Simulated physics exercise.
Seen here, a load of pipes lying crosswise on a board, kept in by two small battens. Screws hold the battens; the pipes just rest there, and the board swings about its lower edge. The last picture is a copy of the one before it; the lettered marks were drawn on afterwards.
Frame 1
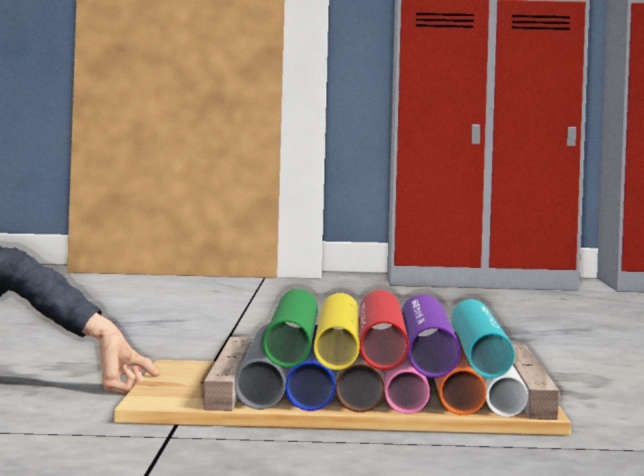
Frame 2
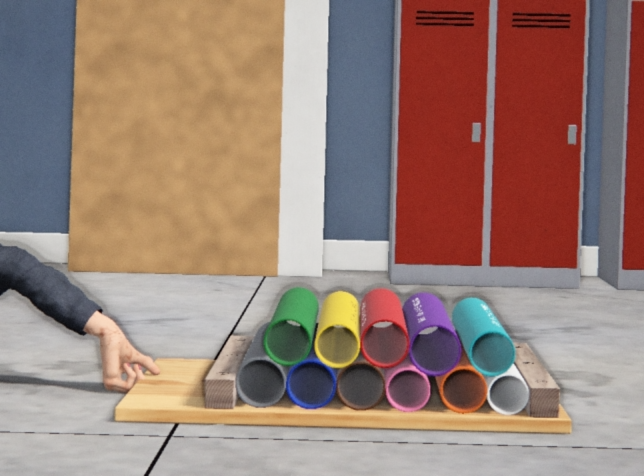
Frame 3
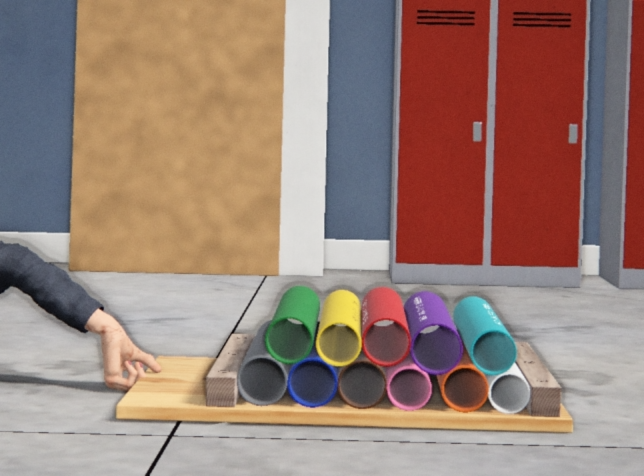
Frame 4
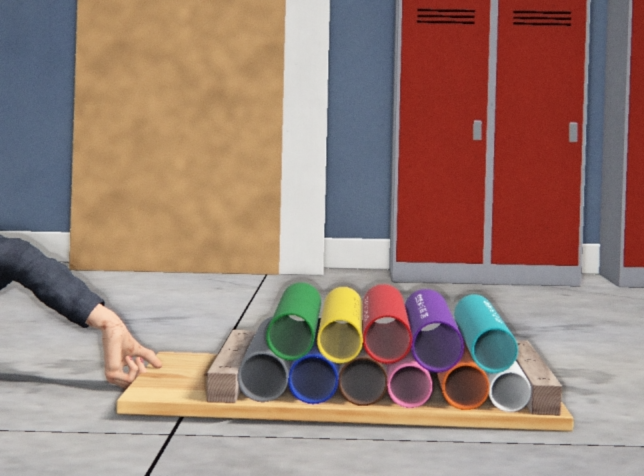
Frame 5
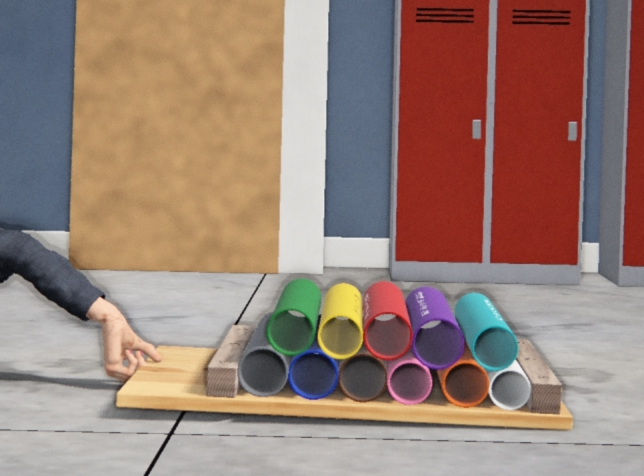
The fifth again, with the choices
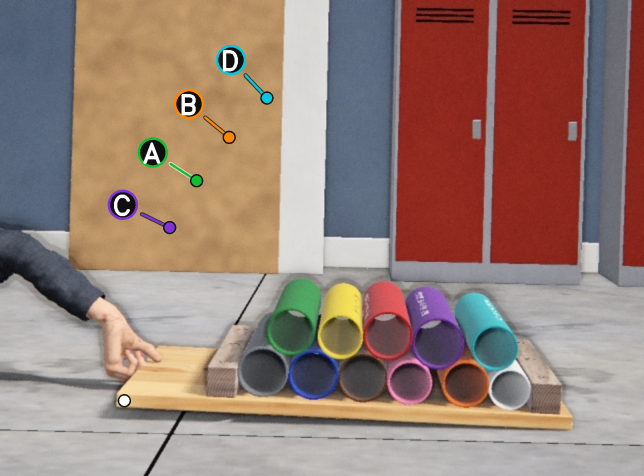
A hand at the left end of a board stacked with colourful pipes barely moves it.
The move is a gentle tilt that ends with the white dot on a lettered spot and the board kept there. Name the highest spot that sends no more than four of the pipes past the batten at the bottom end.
Mark C is as high as it can go.
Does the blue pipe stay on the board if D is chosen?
Yes, with D.
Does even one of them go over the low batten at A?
At A: Yes.
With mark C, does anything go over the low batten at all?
Yes, at C.
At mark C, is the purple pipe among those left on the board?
The purple pipe: No.
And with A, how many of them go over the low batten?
With A, five.
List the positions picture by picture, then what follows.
In the first picture, orange pipe (463, 392); green pipe (287, 344).
In the second picture, green pipe (288, 342); turquoise pipe (492, 353).
In the third picture, board (346, 377); grey pipe (262, 381); green pipe (289, 340); blue pipe (312, 383).
In the fourth picture, board (346, 374); grey pipe (263, 377); blue pipe (313, 379).
In the fifth picture, board (346, 370); grey pipe (263, 372); blue pipe (313, 375).
On the copy, A at (196, 181); B at (229, 137); C at (170, 227); D at (267, 98); the white dot at (124, 401).
On C. First, board at 16°.
Then, board at 25°.
Finally, board at 25°, three over the low batten (turquoise, purple, red).
By contrast, A five over the low batten; B five over the low batten; D five over the low batten.
